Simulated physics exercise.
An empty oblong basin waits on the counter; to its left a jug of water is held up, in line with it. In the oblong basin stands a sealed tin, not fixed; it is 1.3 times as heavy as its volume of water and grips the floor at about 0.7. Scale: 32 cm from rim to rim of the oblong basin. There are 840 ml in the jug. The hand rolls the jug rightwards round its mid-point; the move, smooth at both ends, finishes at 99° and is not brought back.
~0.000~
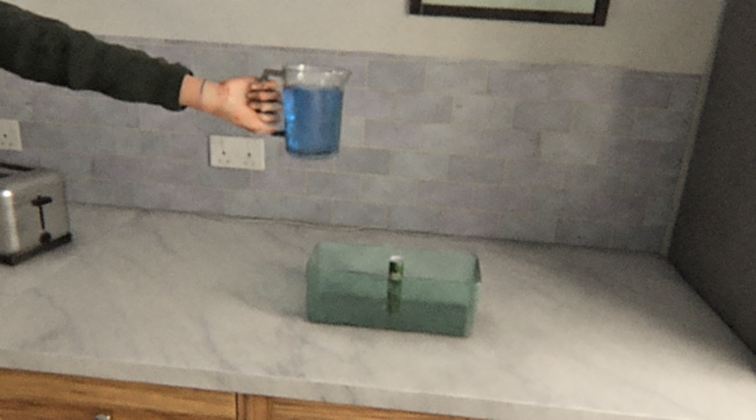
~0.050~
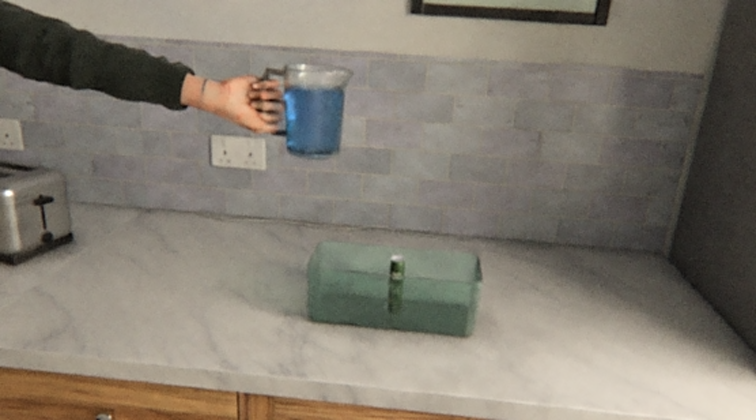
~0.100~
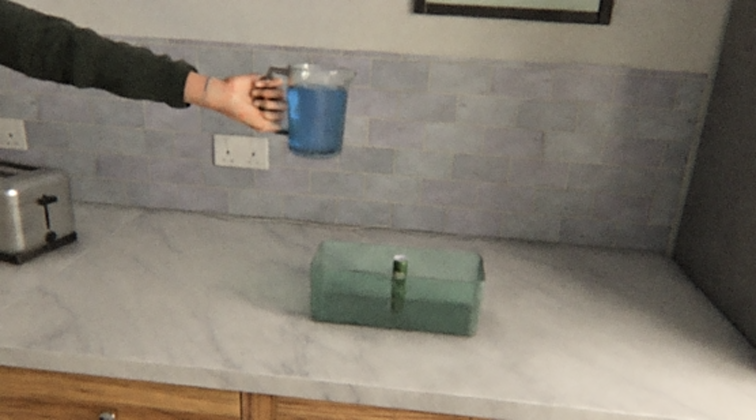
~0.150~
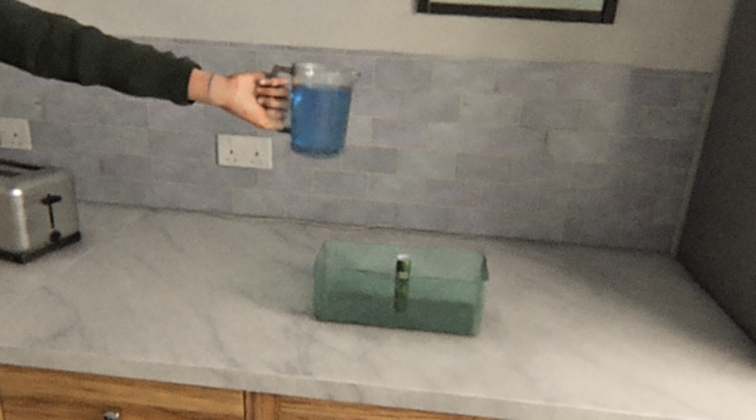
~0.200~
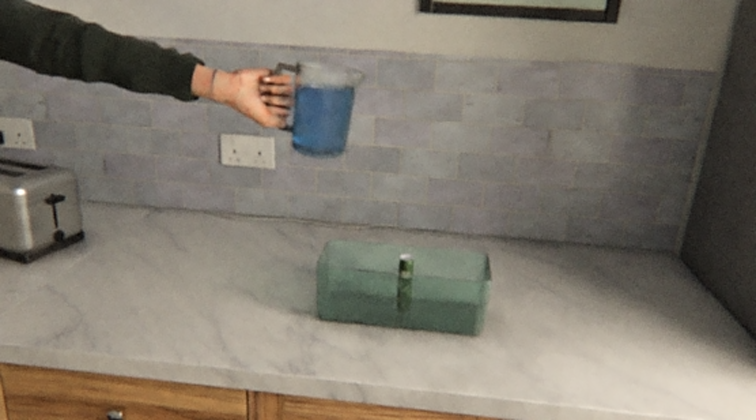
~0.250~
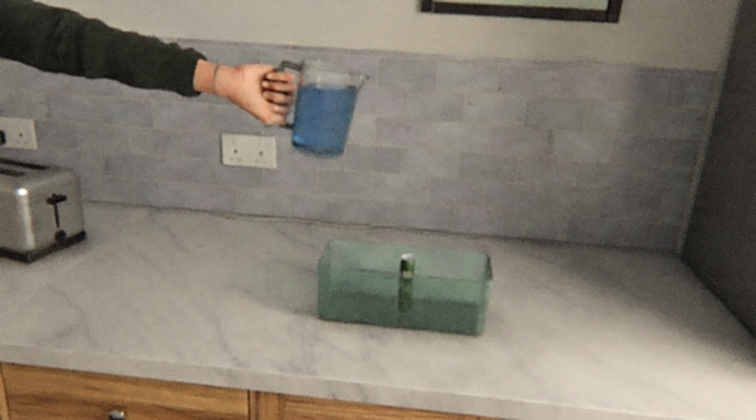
A hand in a dark sleeve holds a clear jug of blue liquid above a pale marbled kitchen counter, seen from the front and slightly above. A translucent green oblong container sits below and to the right, with a silver toaster at the left edge and greyish-lilac tiles behind. The hand slowly tilts the jug slightly rightwards, while the view drifts very slightly left.
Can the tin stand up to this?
It keeps standing.
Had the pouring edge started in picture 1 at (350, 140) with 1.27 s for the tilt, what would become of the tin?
Then it falls.
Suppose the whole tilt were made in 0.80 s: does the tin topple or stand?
Then it remains upright.
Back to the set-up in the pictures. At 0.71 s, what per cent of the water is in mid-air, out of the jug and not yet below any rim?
About 7 per cent.
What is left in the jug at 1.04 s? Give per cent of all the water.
Near 52 in a hundred.
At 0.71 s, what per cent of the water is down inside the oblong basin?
Near 0 in a hundred.
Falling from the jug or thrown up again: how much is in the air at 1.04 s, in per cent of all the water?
Some 30 per cent.
After 0.71 s the tilt is 58° and 93 per cent is still to pour; the tin stands where it began.
After 1.04 s the tilt is 91° and 51 per cent is still to pour; the tin stands where it began.
After 1.39 s the tilt is 99° and 9 per cent is still to pour; the tin stands where it began.
After 1.77 s the tilt is 99° and 1 per cent is still to pour; the tin stands where it began.
In the end the tin stands where it began.
